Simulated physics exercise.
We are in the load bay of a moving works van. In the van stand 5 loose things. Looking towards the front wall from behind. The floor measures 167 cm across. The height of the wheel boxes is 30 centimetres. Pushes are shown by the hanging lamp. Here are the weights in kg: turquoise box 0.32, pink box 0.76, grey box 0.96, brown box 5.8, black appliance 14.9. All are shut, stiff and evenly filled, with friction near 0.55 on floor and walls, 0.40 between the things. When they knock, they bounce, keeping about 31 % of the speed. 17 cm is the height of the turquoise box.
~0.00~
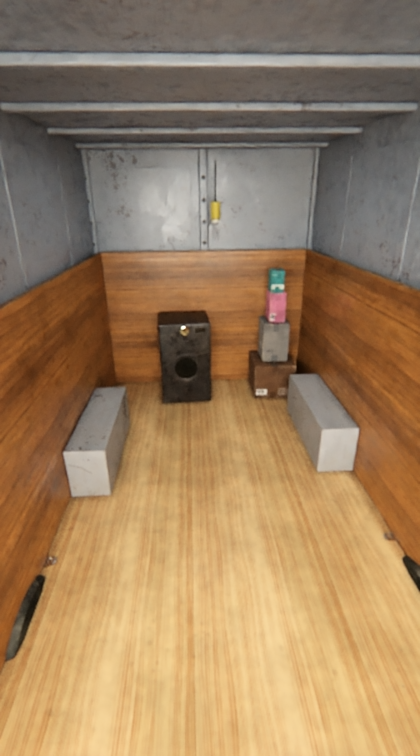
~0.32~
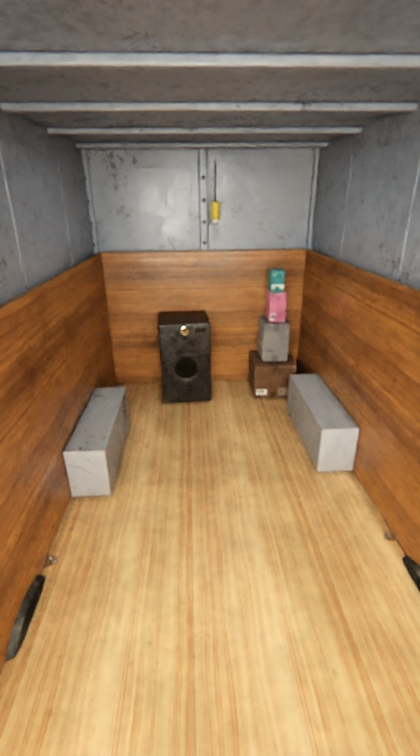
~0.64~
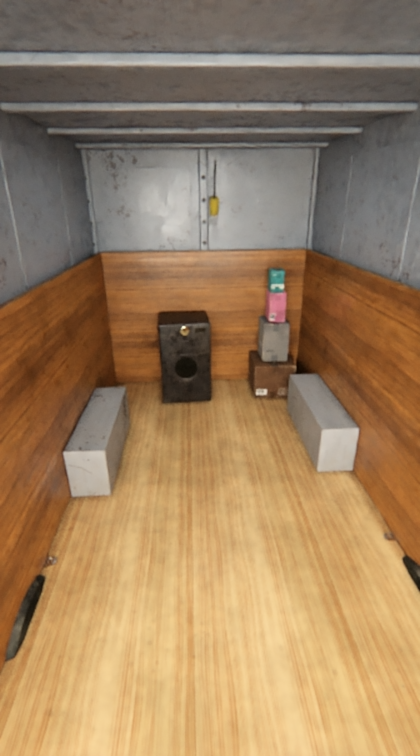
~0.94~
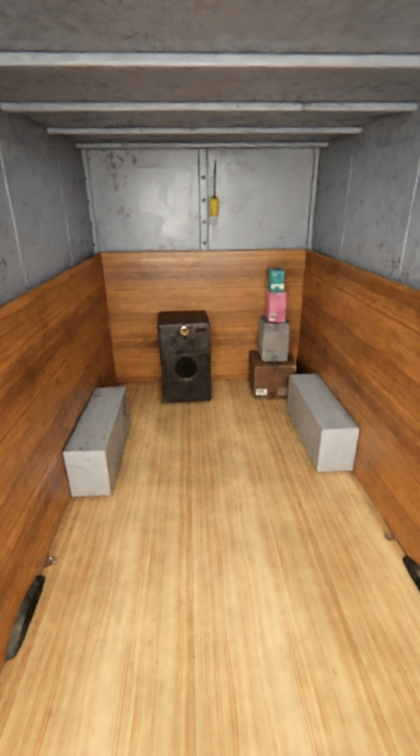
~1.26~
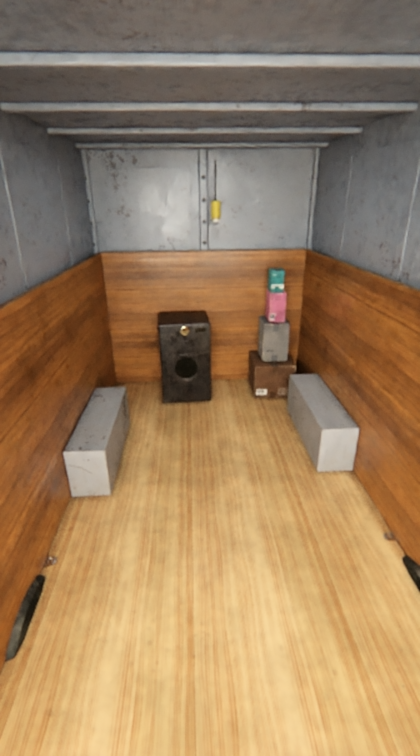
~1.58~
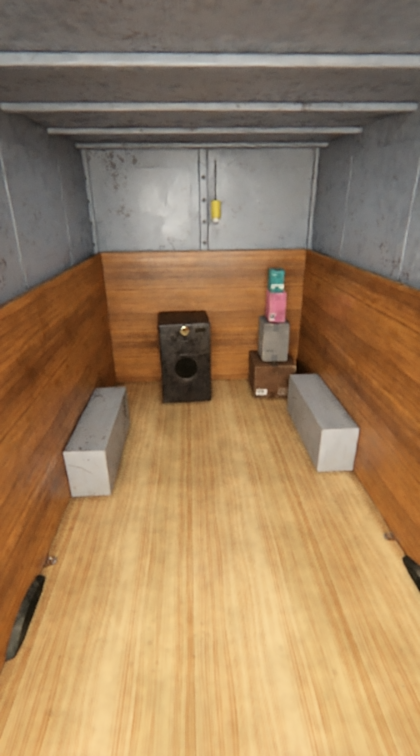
In the load bay of a van, a black appliance and a stack of turquoise, pink, grey and brown boxes stay still by the front wall, while the yellow hanging lamp shifts slightly and returns.
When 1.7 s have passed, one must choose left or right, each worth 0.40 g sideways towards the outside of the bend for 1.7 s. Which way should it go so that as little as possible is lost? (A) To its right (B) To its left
To its left (B).
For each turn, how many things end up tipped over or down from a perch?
Turning left 2, turning right 3.
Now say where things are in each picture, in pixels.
Smooth; turquoise box (276, 280); pink box (276, 305), in the first picture.
Push 0.31 g forwards; black appliance (185, 356); grey box (273, 338), in the second picture.
Push 0.35 g forwards; brown box (271, 373); black appliance (185, 356), in the third picture.
Push 0.09 g forwards; grey box (273, 338); brown box (271, 373), in the fourth picture.
Smooth; black appliance (185, 356); grey box (273, 338), in the fifth picture.
Smooth; turquoise box (276, 280); pink box (276, 305), in the sixth picture.
Turning left. By 3.98 s, smooth; turquoise box tilted 7° near (289, 280); pink box tilted 7° near (284, 304); grey box tilted 7°.
By 4.88 s, smooth; turquoise box and pink box now down from a perch.
When it is over (6.2 s), down from a perch, turquoise box and pink box; the other 3 within 15 cm of the start. End places, in pixels of the last picture, turquoise box near (219, 390), pink box near (234, 373).
Turning right instead, turquoise box, pink box and grey box tipped over or down from a perch, 3 of 5 in all.
